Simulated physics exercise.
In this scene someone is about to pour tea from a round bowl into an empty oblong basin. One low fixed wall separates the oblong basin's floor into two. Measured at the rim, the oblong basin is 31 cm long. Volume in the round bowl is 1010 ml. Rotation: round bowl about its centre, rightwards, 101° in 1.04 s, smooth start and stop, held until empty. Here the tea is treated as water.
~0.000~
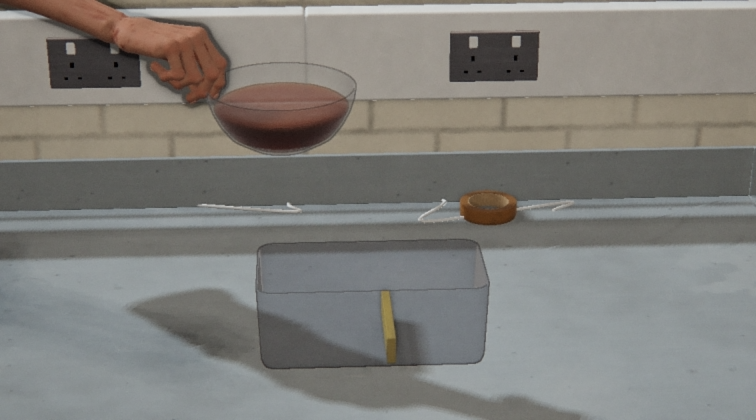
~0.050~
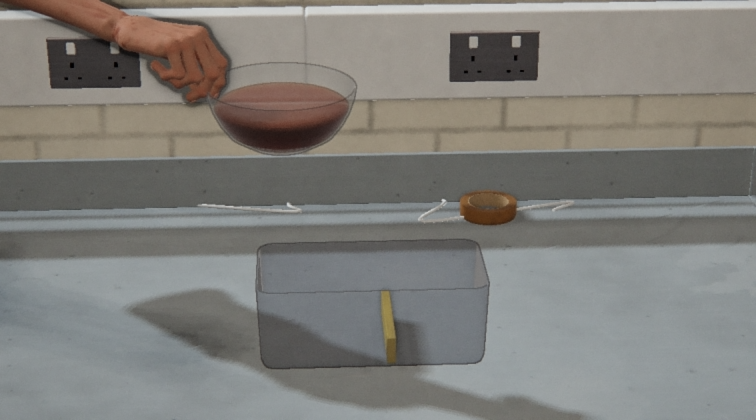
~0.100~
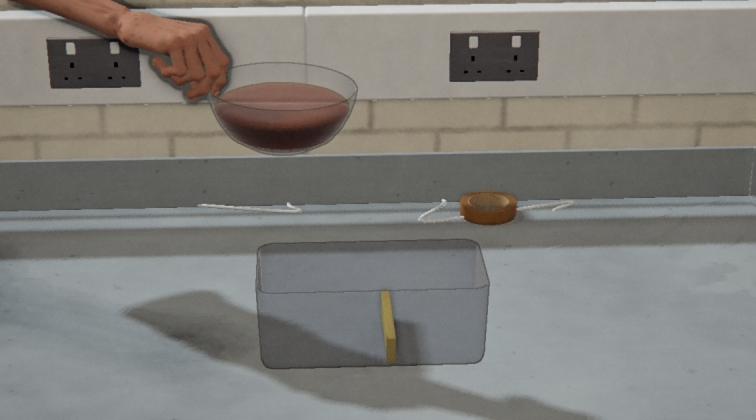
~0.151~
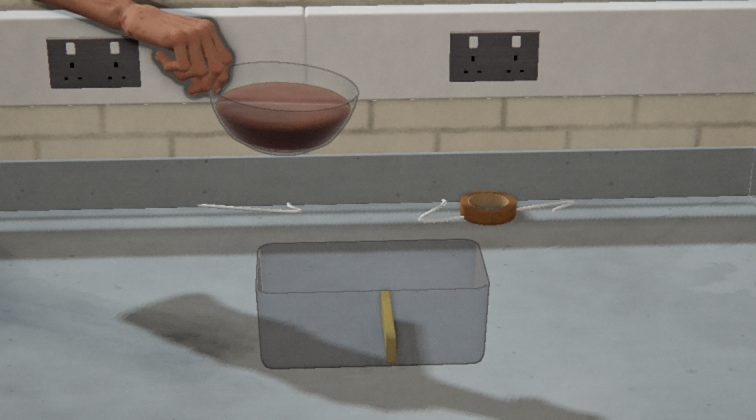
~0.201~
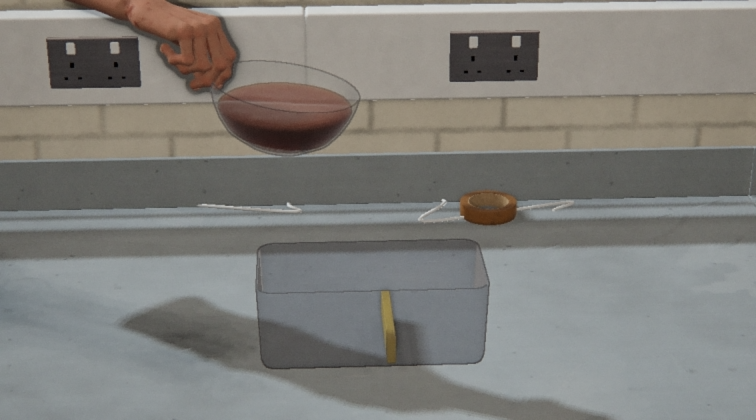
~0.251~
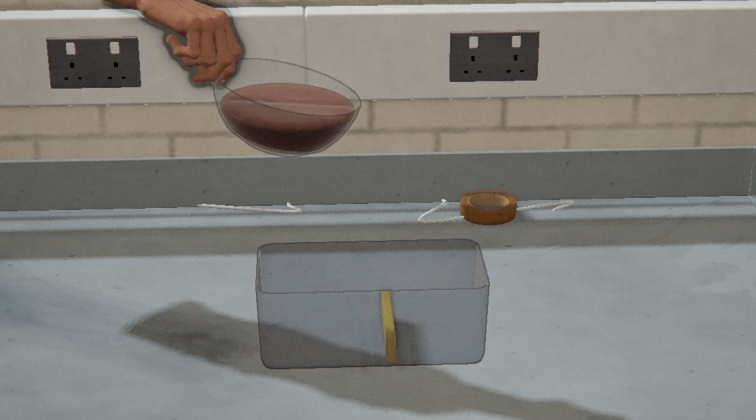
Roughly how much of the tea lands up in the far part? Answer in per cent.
Around 60 %.
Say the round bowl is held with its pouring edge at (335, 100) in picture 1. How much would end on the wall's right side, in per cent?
It would then come to around 50 percent.
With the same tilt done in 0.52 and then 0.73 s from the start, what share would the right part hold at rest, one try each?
It comes to 45 per cent, and then 45 per cent.
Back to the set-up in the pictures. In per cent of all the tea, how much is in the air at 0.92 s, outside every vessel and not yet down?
Close to 16 in every hundred parts.
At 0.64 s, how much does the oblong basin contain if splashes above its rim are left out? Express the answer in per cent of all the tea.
Estimate - around 10 in a hundred parts.
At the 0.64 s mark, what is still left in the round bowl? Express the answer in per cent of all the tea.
About 40 per cent.
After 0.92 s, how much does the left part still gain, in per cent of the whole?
Close to 20% of the whole.
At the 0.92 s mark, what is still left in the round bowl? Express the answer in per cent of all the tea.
Around 2 percent of it.
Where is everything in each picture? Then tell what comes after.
In the first picture, it leans 0°; its right rim is at (356, 86); the tea meets the walls at (213, 103) and (350, 101); the oblong basin's rim runs from (258, 269) to (483, 264); the wall's top is at (389, 315).
In the second picture, it leans 1°; its right rim is at (356, 87); the tea meets the walls at (213, 103) and (350, 101).
In the third picture, it leans 2°; its right rim is at (357, 89); the tea meets the walls at (213, 102) and (350, 102).
In the fourth picture, it leans 5°; its right rim is at (358, 92); the tea meets the walls at (215, 101) and (351, 104).
In the fifth picture, it leans 9°; its right rim is at (359, 97); the tea meets the walls at (217, 100) and (353, 105).
In the sixth picture, it leans 14°; its right rim is at (360, 103); the tea meets the walls at (220, 100) and (356, 106).
By 0.64 s the tilt is 68° and 40 per cent is still to pour, 1 is left of the wall and 9 right of it.
By 0.92 s the tilt is 98° and 2 per cent is still to pour, 19 is left of the wall and 64 right of it.
By 1.22 s the tilt is 101° and 0 per cent is still to pour, 34 is left of the wall and 64 right of it.
By 1.54 s the tilt is 101° and 0 per cent is still to pour, 37 is left of the wall and 61 right of it.
At rest 38 per cent lies left of the wall, 60 right of it and 2 outside.
